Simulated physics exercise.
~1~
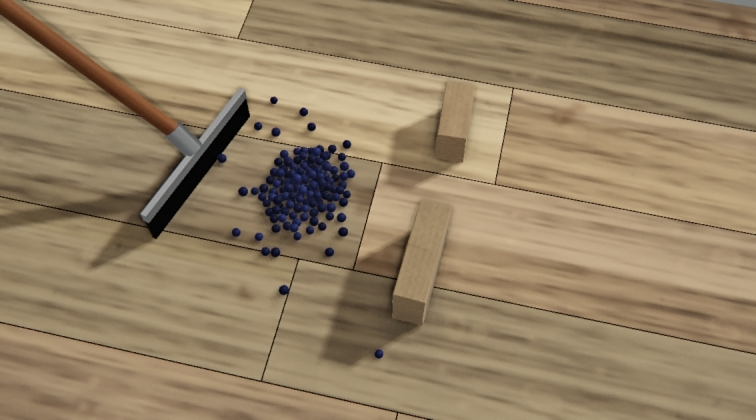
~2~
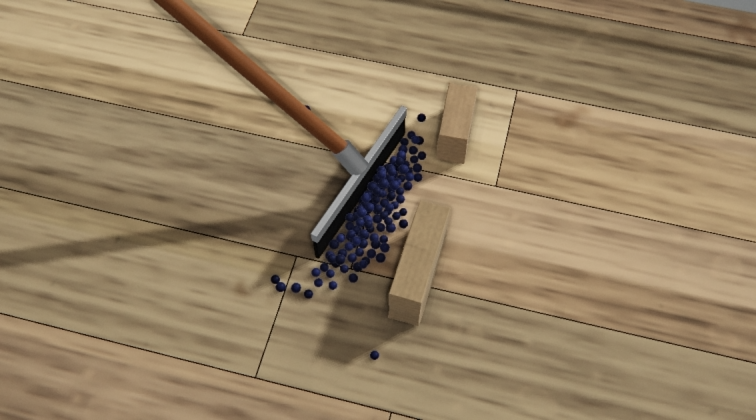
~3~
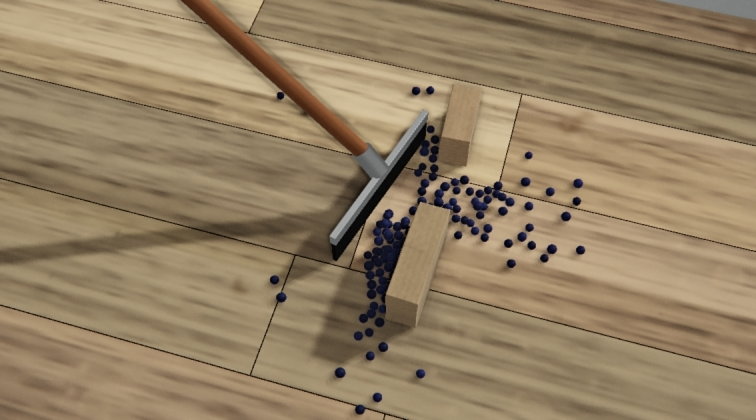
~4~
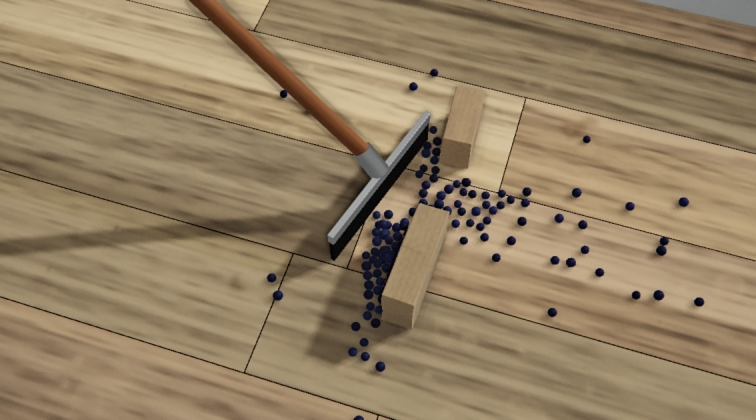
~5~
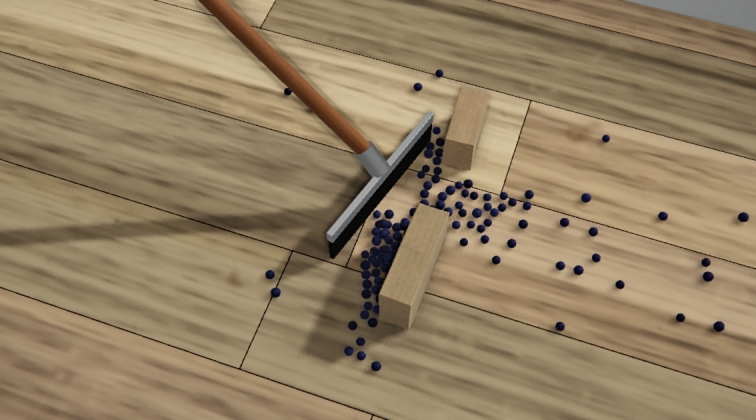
A floor of pale wooden planks is seen from above at a slant, the view drifting slightly sideways. At the left, a squeegee with an orange-brown handle and a dark, slanted blade stands beside a heap of dark blue berries, with two wooden blocks to the right. The squeegee slides right, pushing the heap towards the blocks. It halts just short of them, and many berries spill through the gap and roll away right, while a few slip round the near block. At the end, many remain packed between the blade and the near block, with others scattered beyond the gap.
